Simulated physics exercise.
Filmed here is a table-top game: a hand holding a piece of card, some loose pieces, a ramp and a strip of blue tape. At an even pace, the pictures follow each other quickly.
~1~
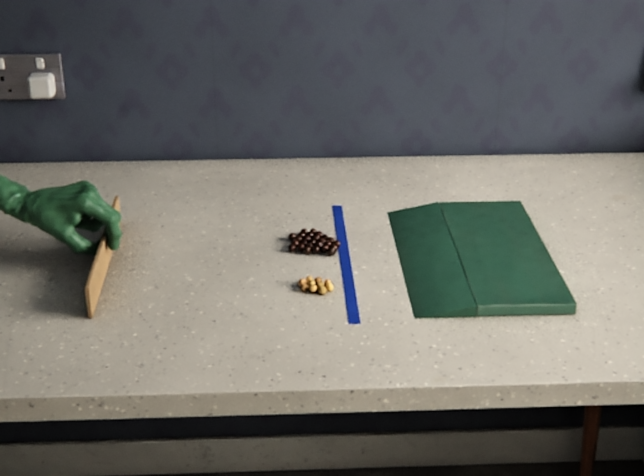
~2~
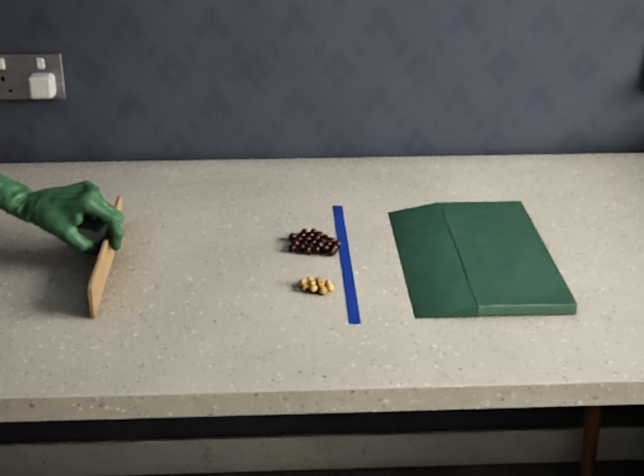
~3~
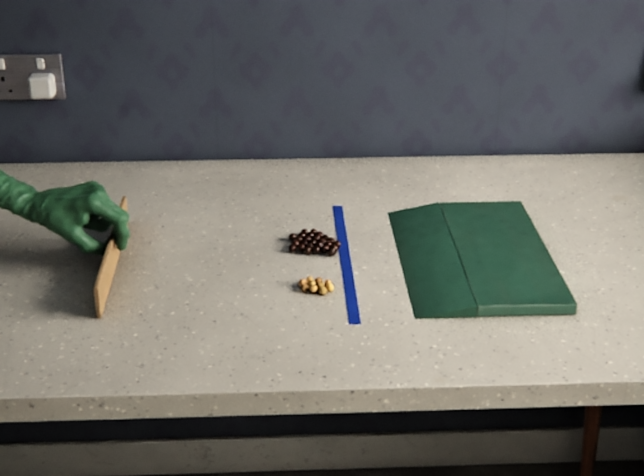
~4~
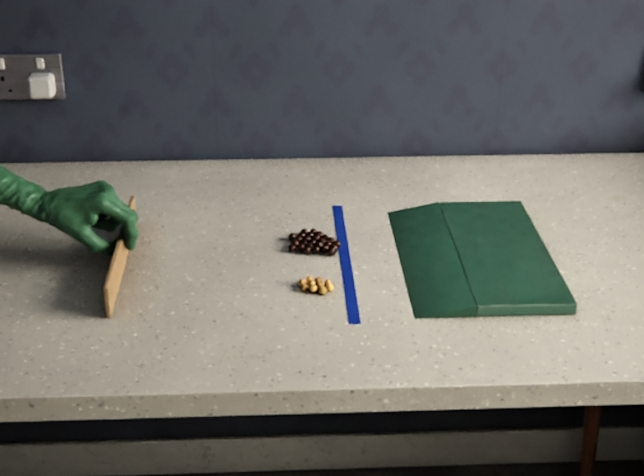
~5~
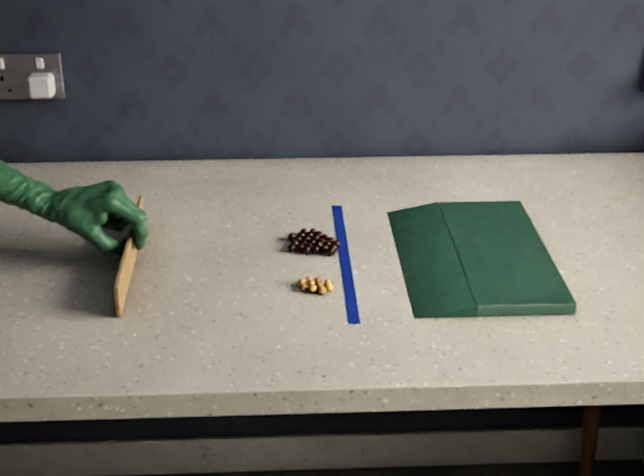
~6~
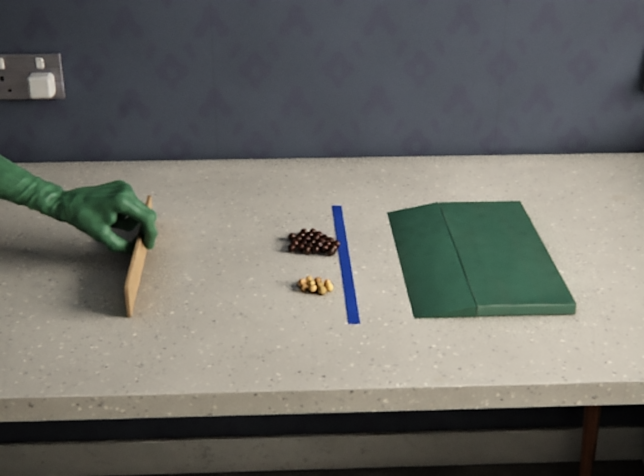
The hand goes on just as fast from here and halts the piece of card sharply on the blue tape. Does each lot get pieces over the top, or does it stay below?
The nearer lot stays below; the farther lot stays below.
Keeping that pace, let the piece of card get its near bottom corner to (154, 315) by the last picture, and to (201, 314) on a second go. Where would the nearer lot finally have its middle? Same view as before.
The middle settles at (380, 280) the first time and at (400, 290) the second time.
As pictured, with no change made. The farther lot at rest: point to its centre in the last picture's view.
I reckon it's close to (387, 238).
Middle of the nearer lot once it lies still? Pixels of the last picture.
It ends up centred around (370, 285) in the final picture.
Then, 0.68 s on from there, piece of card still moving, near (249, 235); nearer lot the whole lot short of the ramp; farther lot the whole lot short of the ramp.
Then, 1.38 s on from there, piece of card stopped at the blue tape; nearer lot the whole lot short of the ramp; farther lot the whole lot short of the ramp.
Then, 1.66 s on from there, piece of card stopped at the blue tape; nearer lot the whole lot short of the ramp; farther lot a little on the ramp, the bulk short of the ramp.
In the end, piece of card stopped at the blue tape; nearer lot none at all past the top, the whole lot short of the ramp; farther lot none at all past the top, the whole lot short of the ramp.
